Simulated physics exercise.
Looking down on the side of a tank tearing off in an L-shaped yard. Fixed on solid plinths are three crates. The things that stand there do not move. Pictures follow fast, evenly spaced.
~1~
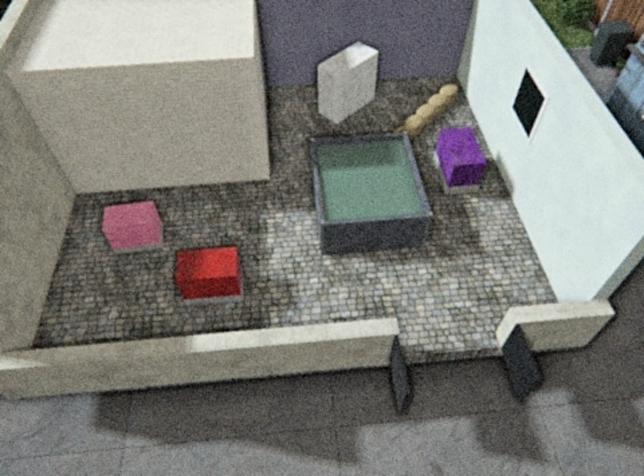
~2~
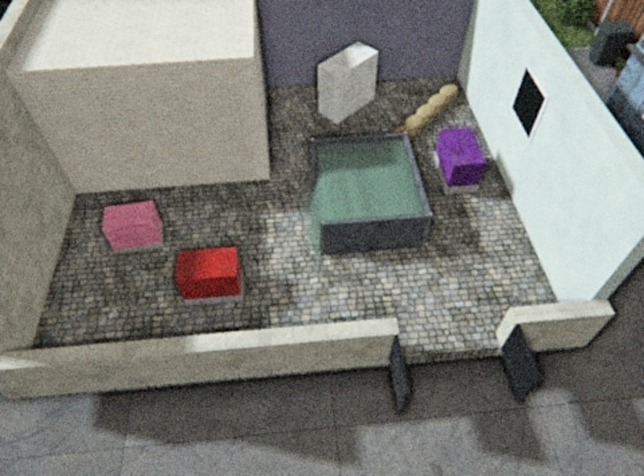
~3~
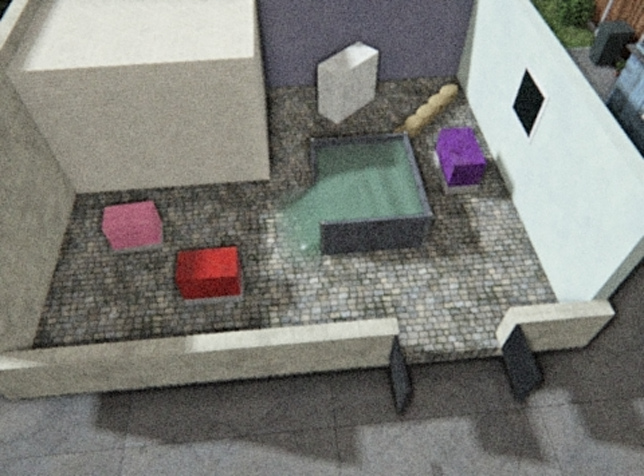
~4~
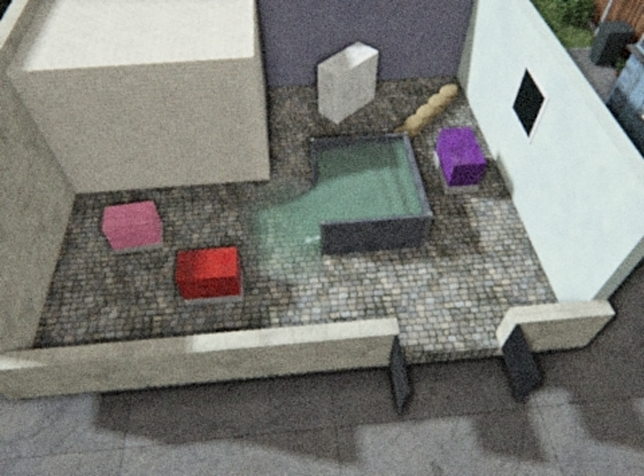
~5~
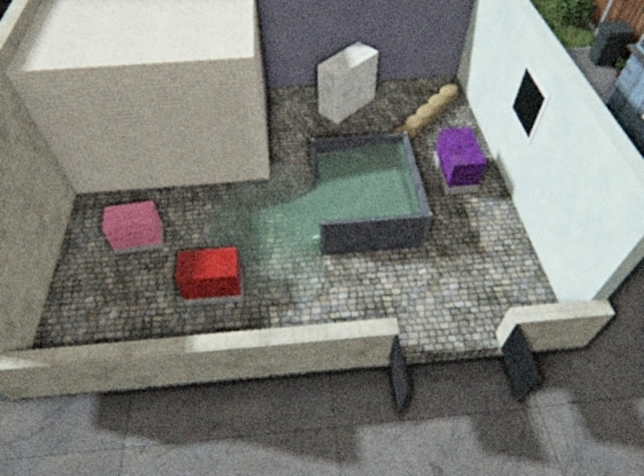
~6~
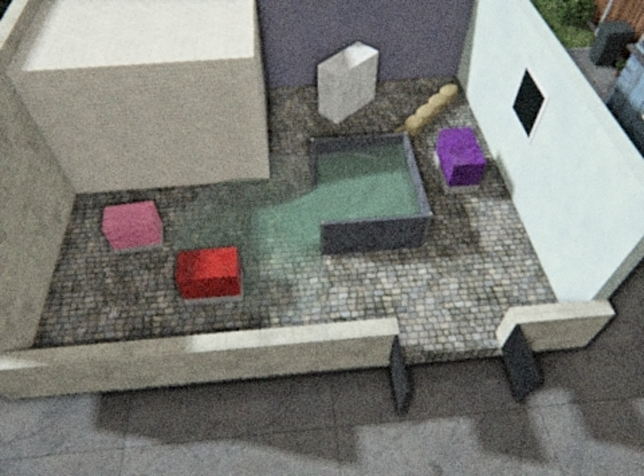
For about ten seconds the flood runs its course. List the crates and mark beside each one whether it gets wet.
Purple crate - stays dry; red crate - gets wet; pink crate - gets wet.
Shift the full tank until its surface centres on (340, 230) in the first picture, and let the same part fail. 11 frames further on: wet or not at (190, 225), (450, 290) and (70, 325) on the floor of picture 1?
Taking the three spots in order: Swamped, bare, swamped.
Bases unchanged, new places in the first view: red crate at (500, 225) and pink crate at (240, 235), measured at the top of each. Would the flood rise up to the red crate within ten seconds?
Outcome for the red crate: It is never reached.
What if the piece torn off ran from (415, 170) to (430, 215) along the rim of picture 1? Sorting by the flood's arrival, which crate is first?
First in line is the purple crate.
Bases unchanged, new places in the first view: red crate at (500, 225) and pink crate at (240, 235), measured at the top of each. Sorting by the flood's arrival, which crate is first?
It's the crate marked pink.
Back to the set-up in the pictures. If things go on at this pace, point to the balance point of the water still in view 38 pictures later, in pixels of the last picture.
I reckon somewhere around (221, 261).
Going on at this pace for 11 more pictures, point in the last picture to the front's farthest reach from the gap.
Best guess: Near (25, 374).
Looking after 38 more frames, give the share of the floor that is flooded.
Close to 55 percent, by my reckoning.
A moment on, water covers 30 % of the floor; the purple crate not reached, the red crate water round its plinth, the pink crate water round its plinth.
Next, water covers 35 % of the floor; the purple crate not reached, the red crate water round its plinth, the pink crate water round its plinth.
Then, water covers 45 % of the floor; the purple crate not reached, the red crate water round its plinth, the pink crate water round its plinth.
Later, water covers 55 % of the floor; the purple crate not reached, the red crate water round its plinth, the pink crate water round its plinth.
In the end, water covers 80 % of the floor; the purple crate stayed above the water, the red crate was topped, the pink crate was topped.
